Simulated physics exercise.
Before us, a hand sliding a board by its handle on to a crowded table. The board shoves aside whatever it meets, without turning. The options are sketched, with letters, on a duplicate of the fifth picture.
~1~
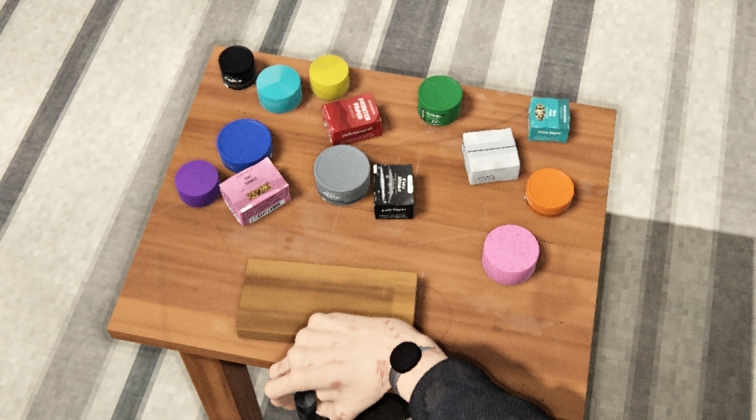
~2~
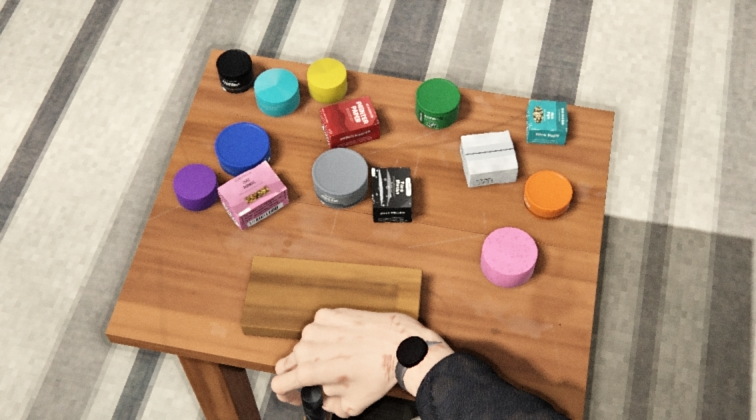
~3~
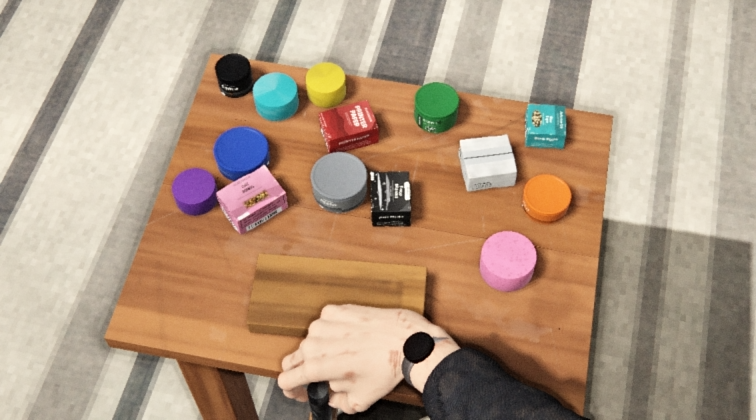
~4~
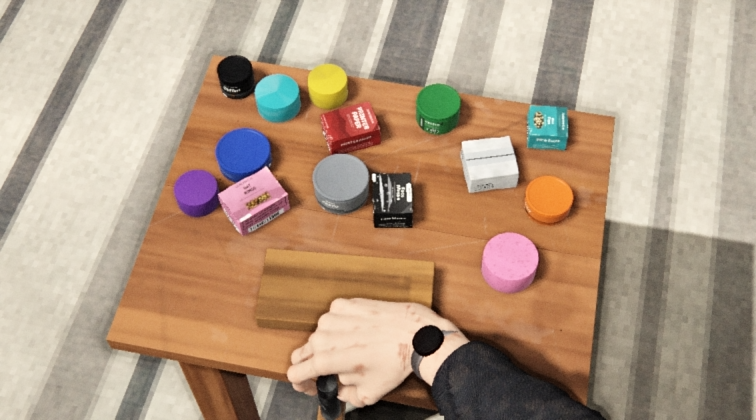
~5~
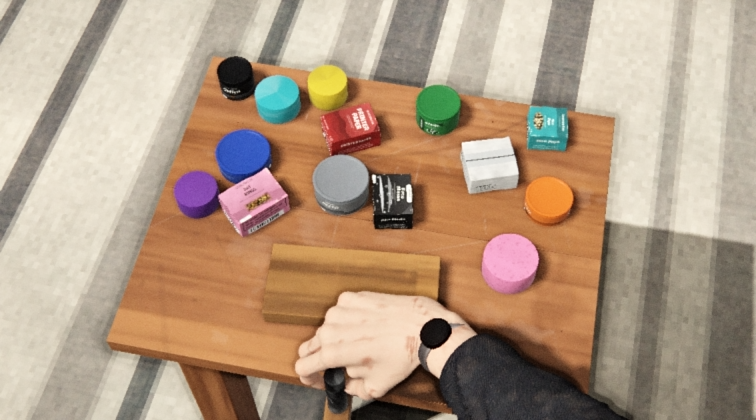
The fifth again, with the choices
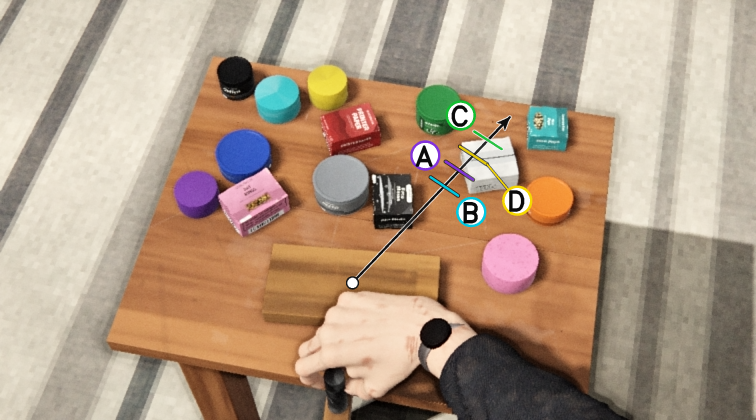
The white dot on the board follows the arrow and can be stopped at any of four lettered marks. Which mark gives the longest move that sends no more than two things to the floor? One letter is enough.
Mark C.
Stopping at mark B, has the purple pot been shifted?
By then, no.
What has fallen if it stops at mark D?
The green jar.
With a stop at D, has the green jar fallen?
By then, yes.
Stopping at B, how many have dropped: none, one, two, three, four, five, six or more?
In all, none.
On the marked copy, A at (459, 171); B at (444, 186); C at (488, 140); D at (473, 156); the arrow from (353, 283) to (510, 117); the white dot at (353, 283).
Following C. Soon after the start, board (405, 234); pink pot (514, 263); black box (404, 179).
Later, board (453, 183); yellow tin (321, 74); green jar (443, 95).
In the end, board (487, 147); green jar over the edge; yellow tin (316, 70); one fallen.
As for the rest, A is within the limit but short; B is within the limit but short; D is within the limit but short.
